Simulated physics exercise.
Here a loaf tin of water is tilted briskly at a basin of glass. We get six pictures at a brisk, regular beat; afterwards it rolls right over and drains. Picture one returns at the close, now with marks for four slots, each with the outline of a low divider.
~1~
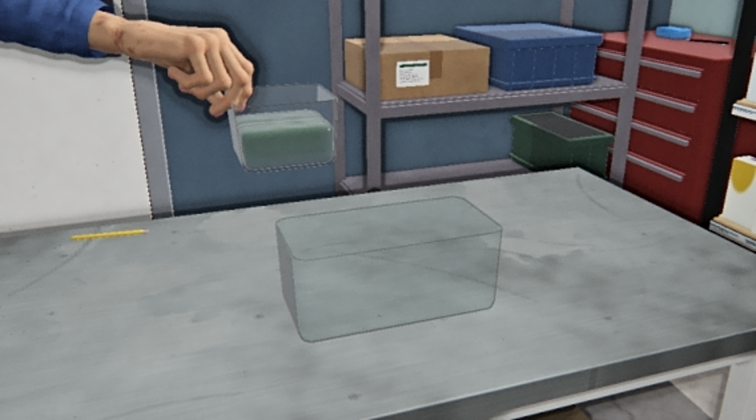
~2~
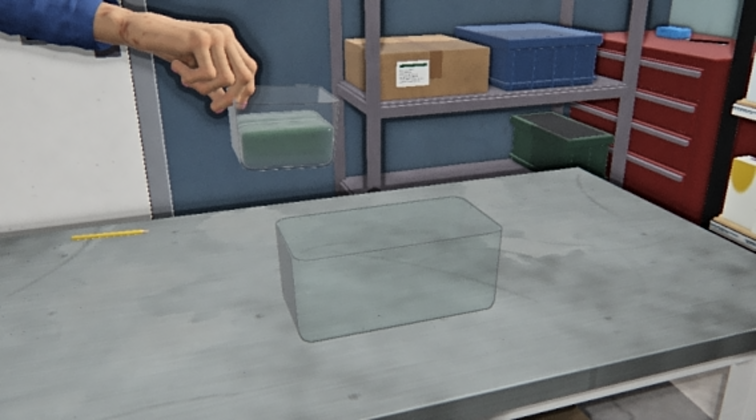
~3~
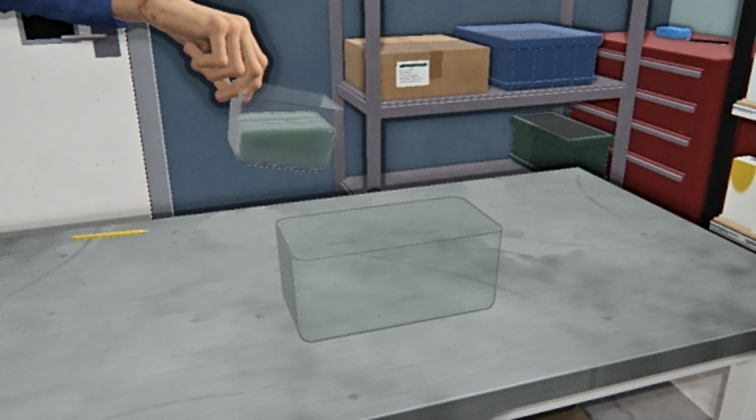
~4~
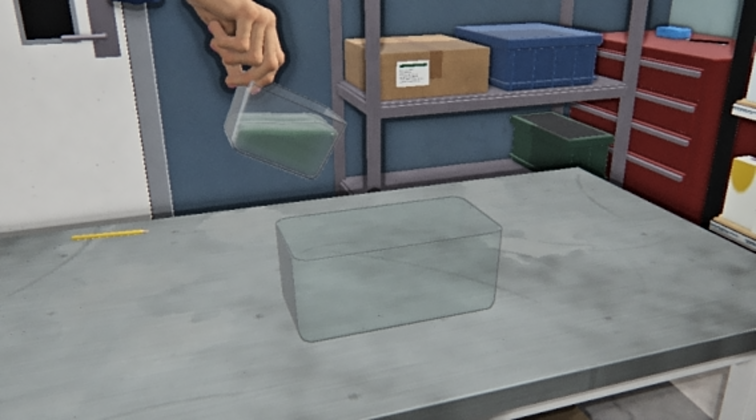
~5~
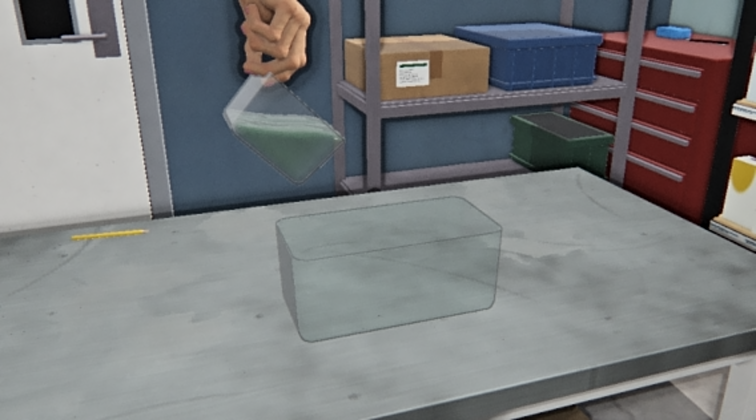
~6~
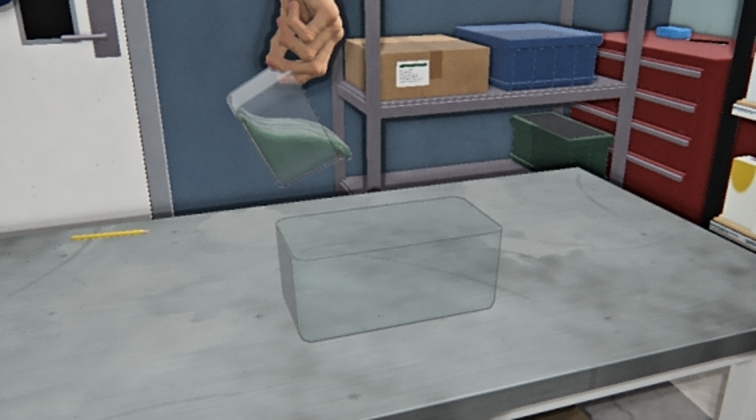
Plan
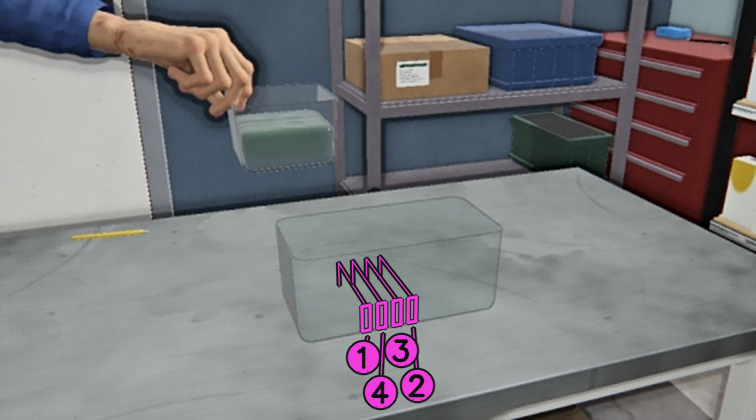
In a workshop, a hand holds a small clear container of green liquid above a glass basin on a grey table, then tilts it briskly rightward until the liquid slopes up to the lip and just over it.
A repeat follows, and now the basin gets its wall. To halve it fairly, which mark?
Position 4 does it best.
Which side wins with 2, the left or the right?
The left side.
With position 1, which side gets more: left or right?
More ends on the right.
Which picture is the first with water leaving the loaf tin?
In picture 6.
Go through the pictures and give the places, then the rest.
Upright, lip at (326, 90); basin from (299, 341) to (493, 304); nothing has left yet.
Tipped about 3°, lip at (328, 93); nothing has left yet.
Tipped about 13°, lip at (332, 101); nothing has left yet.
Tipped about 27°, lip at (336, 114); nothing has left yet.
Tipped about 45°, lip at (336, 131); nothing has left yet.
Tipped about 64°, lip at (330, 148); water is over the lip, down to (341, 150).
On the marked copy, 1 at (367, 336); 2 at (413, 328); 3 at (398, 331); 4 at (383, 333).
For position 1, about 17 % ends left of the wall and 81 % right of it.
For position 2, about 77 % ends left of the wall and 15 % right of it; 8 % is lost outside.
For position 3, about 78 % ends left of the wall and 18 % right of it; 4 % is lost outside.
For position 4, about 48 % ends left of the wall and 49 % right of it.
